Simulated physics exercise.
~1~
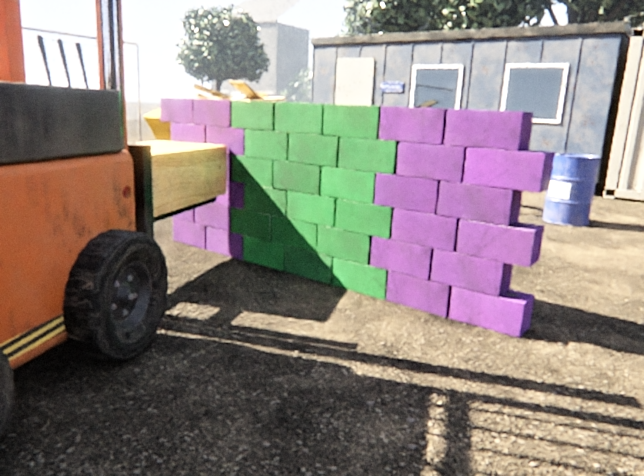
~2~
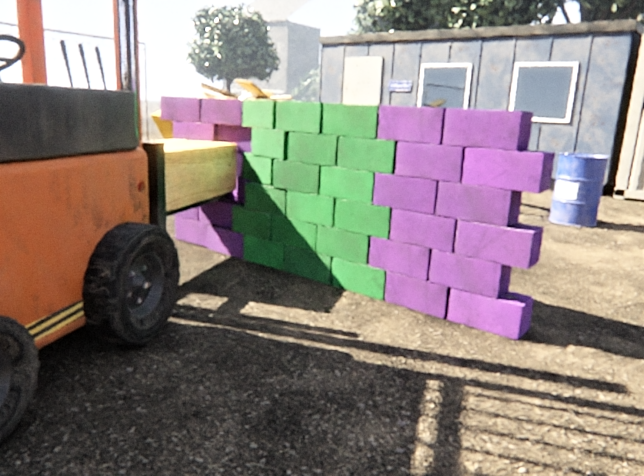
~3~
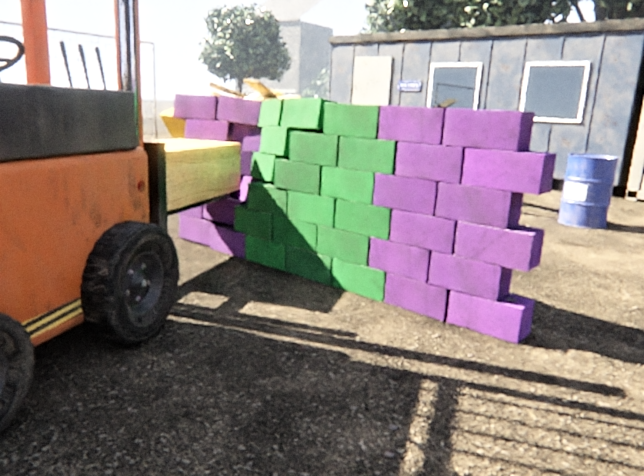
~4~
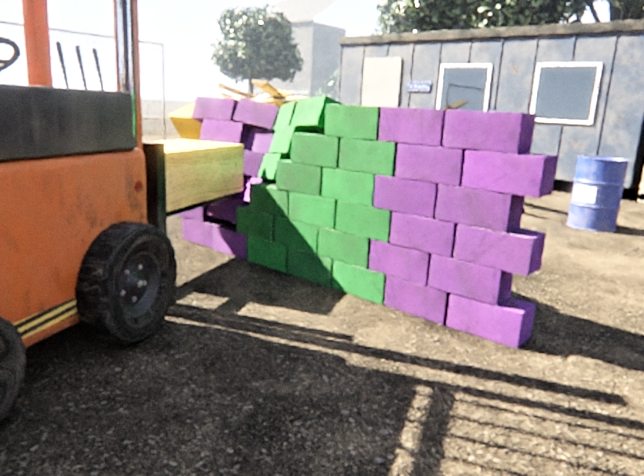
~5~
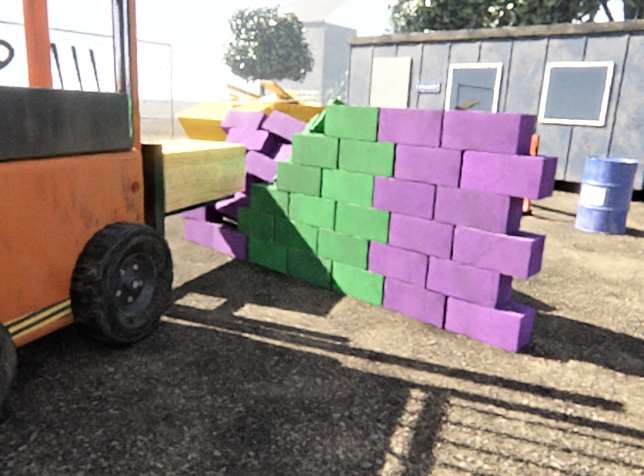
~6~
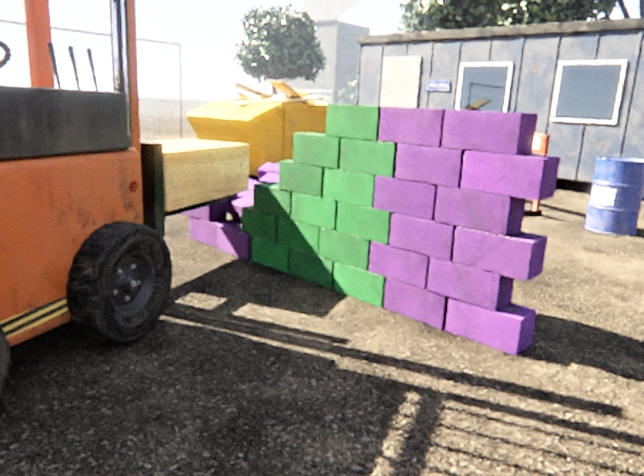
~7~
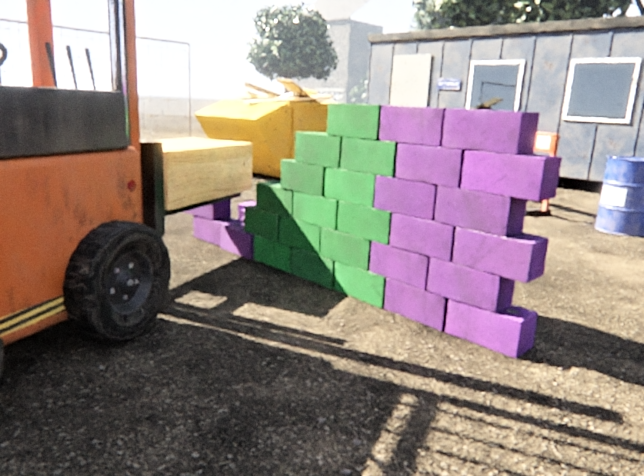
An orange forklift pushes its load into a block wall, toppling the upper left part.
